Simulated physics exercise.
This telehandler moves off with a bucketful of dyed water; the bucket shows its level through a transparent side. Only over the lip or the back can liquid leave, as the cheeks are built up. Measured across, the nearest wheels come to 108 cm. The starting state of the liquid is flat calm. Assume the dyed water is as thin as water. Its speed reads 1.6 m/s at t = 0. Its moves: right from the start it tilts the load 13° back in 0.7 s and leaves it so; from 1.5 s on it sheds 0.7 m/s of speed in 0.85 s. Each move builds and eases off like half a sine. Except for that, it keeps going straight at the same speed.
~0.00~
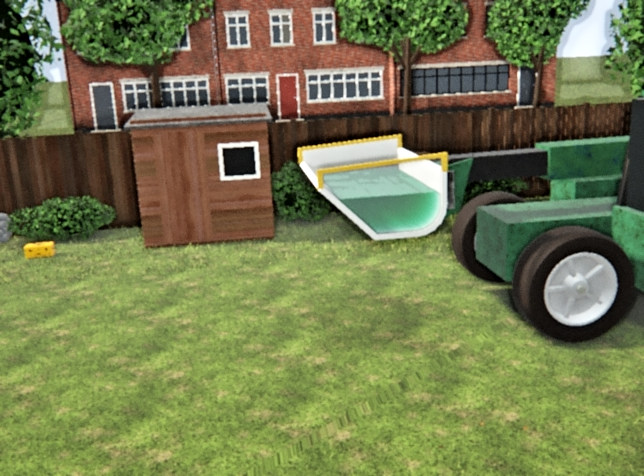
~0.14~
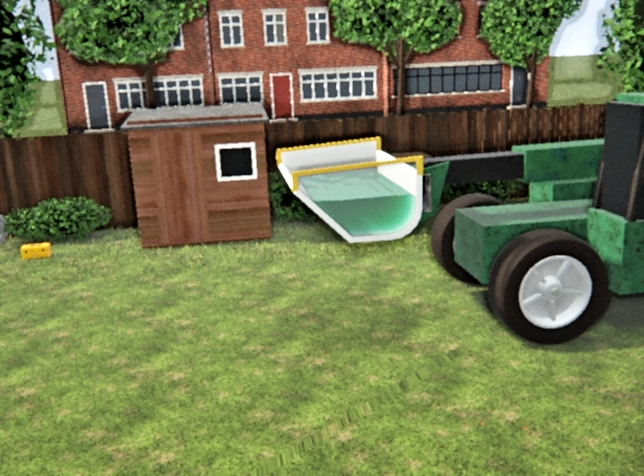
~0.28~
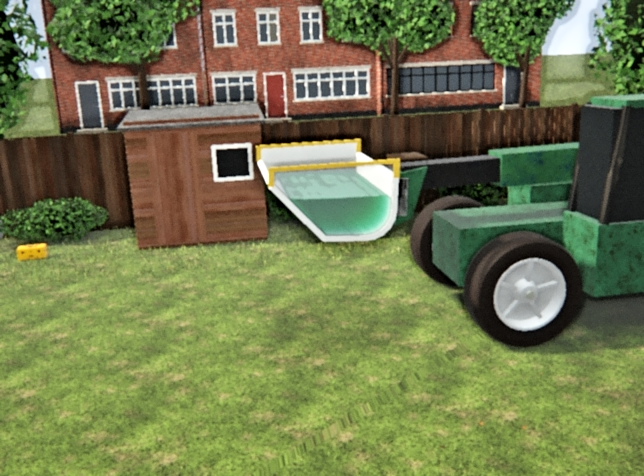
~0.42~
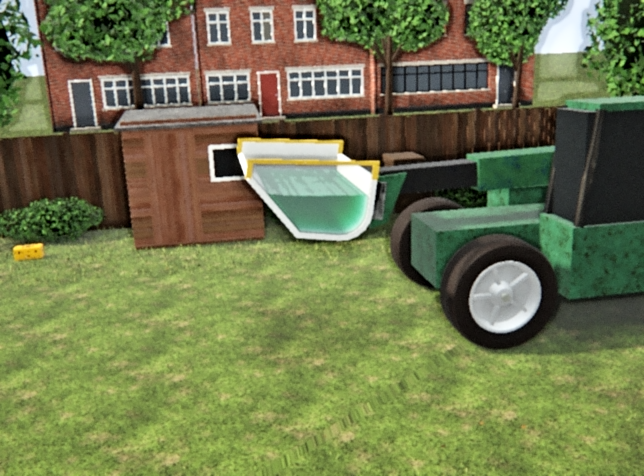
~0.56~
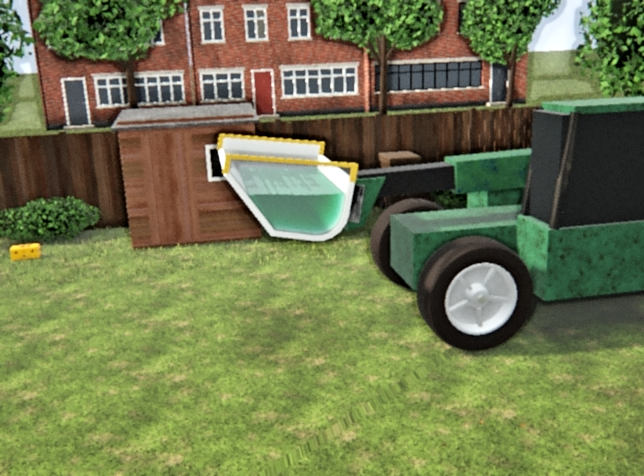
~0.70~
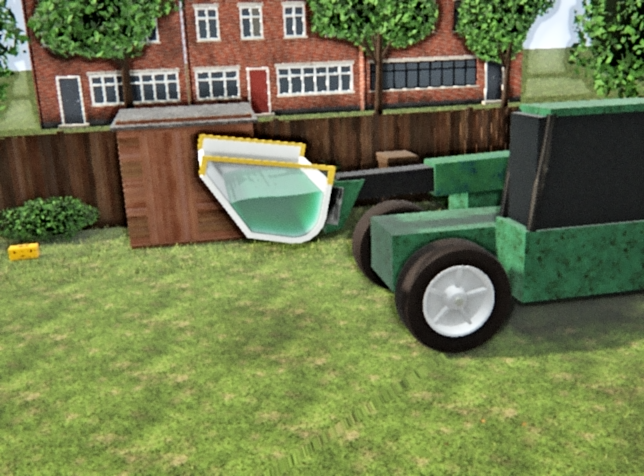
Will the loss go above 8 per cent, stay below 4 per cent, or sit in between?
It will stay below 4 per cent.
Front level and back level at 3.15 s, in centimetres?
Height at the front is 32 cm; height at the back is 42 cm.
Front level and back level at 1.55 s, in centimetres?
Front level 34 cm, back level 38 cm.
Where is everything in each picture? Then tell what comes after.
In the first picture, level at the front (377, 197); level at the back (433, 192); the lip is at (323, 186); the front is on the left.
In the second picture, level at the front (352, 199); level at the back (408, 195).
In the third picture, level at the front (328, 199); level at the back (384, 196); tilt 4° back.
In the fourth picture, level at the front (305, 197); level at the back (361, 196); tilt 9° back.
In the fifth picture, level at the front (281, 195); level at the back (338, 195); tilt 12° back.
In the sixth picture, level at the front (258, 198); level at the back (316, 193); tilt 13° back; the lip is at (205, 173).
Then, 1.55 s in, the bucket is at 13° back, the surface stands 33 cm on the front, 37 cm on the back; there is no loss.
Then, 2.35 s in, the bucket is at 13° back, the surface stands 32 cm on the front, 40 cm on the back; there is no loss.
Then, 3.15 s in, the bucket is at 13° back, the surface stands 31 cm on the front, 42 cm on the back; there is no loss.
Then, 5.24 s in, there is no loss.
